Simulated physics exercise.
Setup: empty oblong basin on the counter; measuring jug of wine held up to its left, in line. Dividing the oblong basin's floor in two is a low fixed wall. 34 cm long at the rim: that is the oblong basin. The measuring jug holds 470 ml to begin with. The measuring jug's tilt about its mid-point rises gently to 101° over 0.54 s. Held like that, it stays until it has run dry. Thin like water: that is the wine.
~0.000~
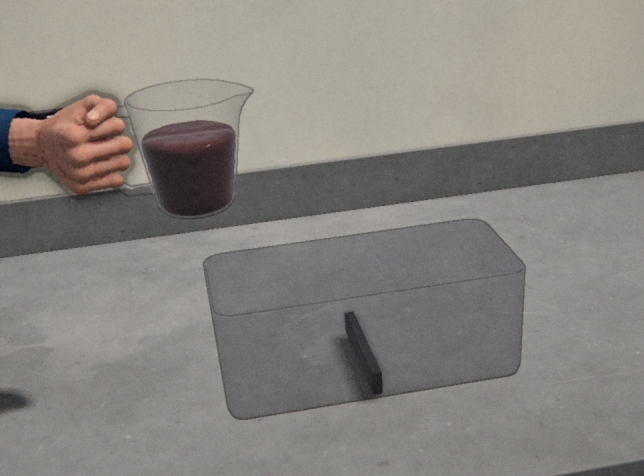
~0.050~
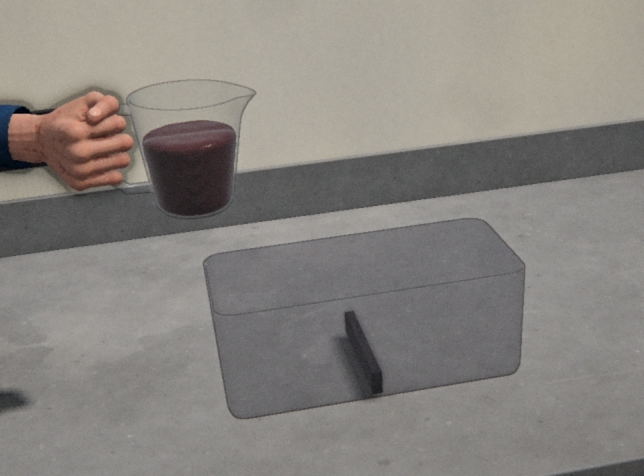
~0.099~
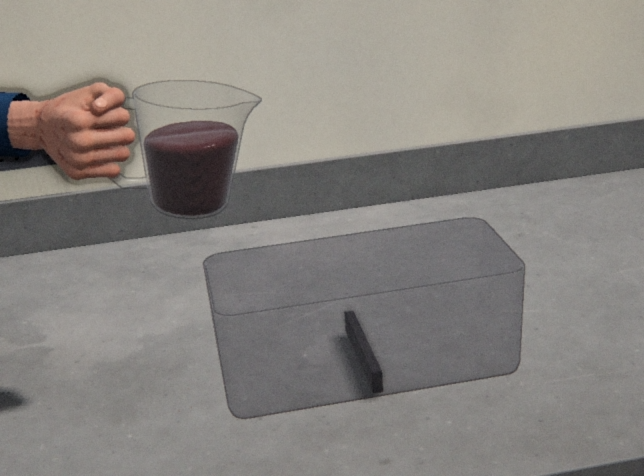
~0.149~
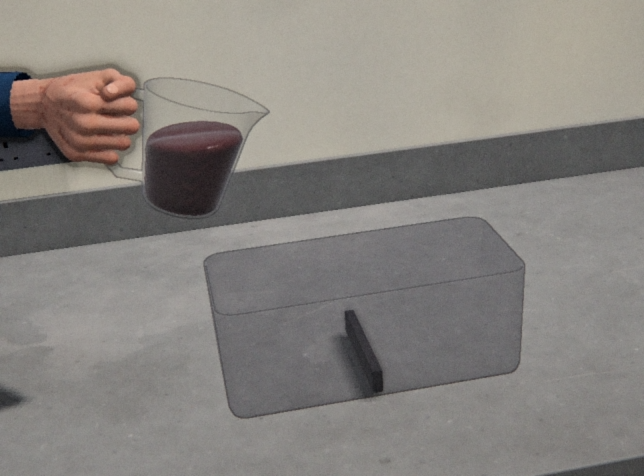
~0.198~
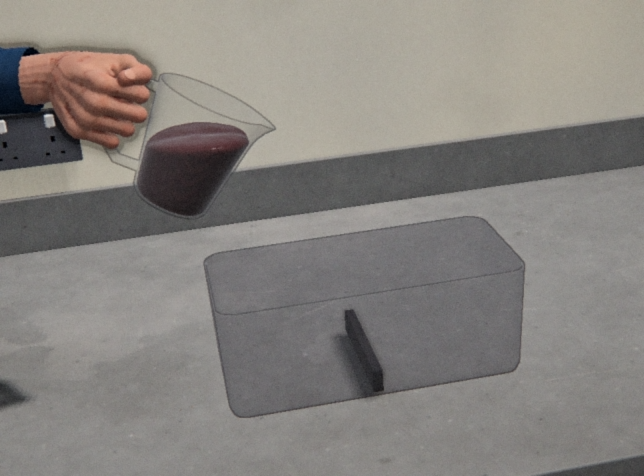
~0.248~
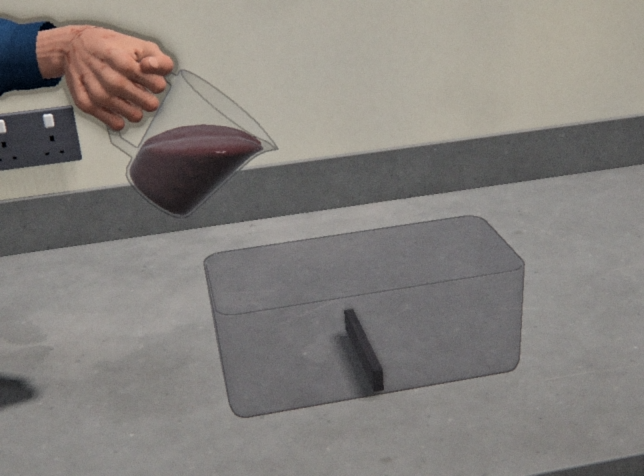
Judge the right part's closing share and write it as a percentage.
I would judge it at 12 per cent.
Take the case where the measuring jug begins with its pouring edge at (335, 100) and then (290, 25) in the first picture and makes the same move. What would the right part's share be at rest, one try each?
Roughly 90 per cent the first time and 85 per cent the second.
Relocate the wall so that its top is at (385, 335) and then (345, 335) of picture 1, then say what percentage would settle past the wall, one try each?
I'd say 15 percent on the first go, 20 percent on the next.
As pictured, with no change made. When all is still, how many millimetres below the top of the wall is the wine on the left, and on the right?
Left side: Around 12 mm. Right side: Around 26 mm.
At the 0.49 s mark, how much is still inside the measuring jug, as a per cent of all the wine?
I'd estimate some 54 % remains.
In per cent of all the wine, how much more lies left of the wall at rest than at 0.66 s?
Close to 14% of the whole.
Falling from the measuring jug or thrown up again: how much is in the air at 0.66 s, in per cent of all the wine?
Near 18 percent.
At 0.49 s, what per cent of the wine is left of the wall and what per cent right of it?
About 14 left, about 0 right.
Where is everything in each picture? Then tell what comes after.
In the first picture, tilt 0°; pouring edge (253, 88); surface from (140, 139) to (234, 127); the oblong basin's rim runs from (208, 287) to (504, 244); the wall's top is at (362, 342).
In the second picture, tilt 2°; pouring edge (256, 91); surface from (141, 139) to (234, 127).
In the third picture, tilt 8°; pouring edge (262, 98); surface from (143, 139) to (237, 129).
In the fourth picture, tilt 18°; pouring edge (270, 110); surface from (146, 141) to (242, 129).
In the fifth picture, tilt 30°; pouring edge (276, 127); surface from (145, 144) to (249, 132).
In the sixth picture, tilt 44°; pouring edge (279, 147); surface from (135, 153) to (260, 138).
After 0.49 s the tilt is 99° and 55 per cent is still to pour, 14 is left of the wall and 0 right of it.
After 0.66 s the tilt is 101° and 13 per cent is still to pour, 67 is left of the wall and 2 right of it.
After 0.84 s the tilt is 101° and 1 per cent is still to pour, 84 is left of the wall and 5 right of it.
After 1.04 s the tilt is 101° and 0 per cent is still to pour, 85 is left of the wall and 8 right of it.
In the end 82 per cent lies left of the wall, 12 right of it and 6 outside.
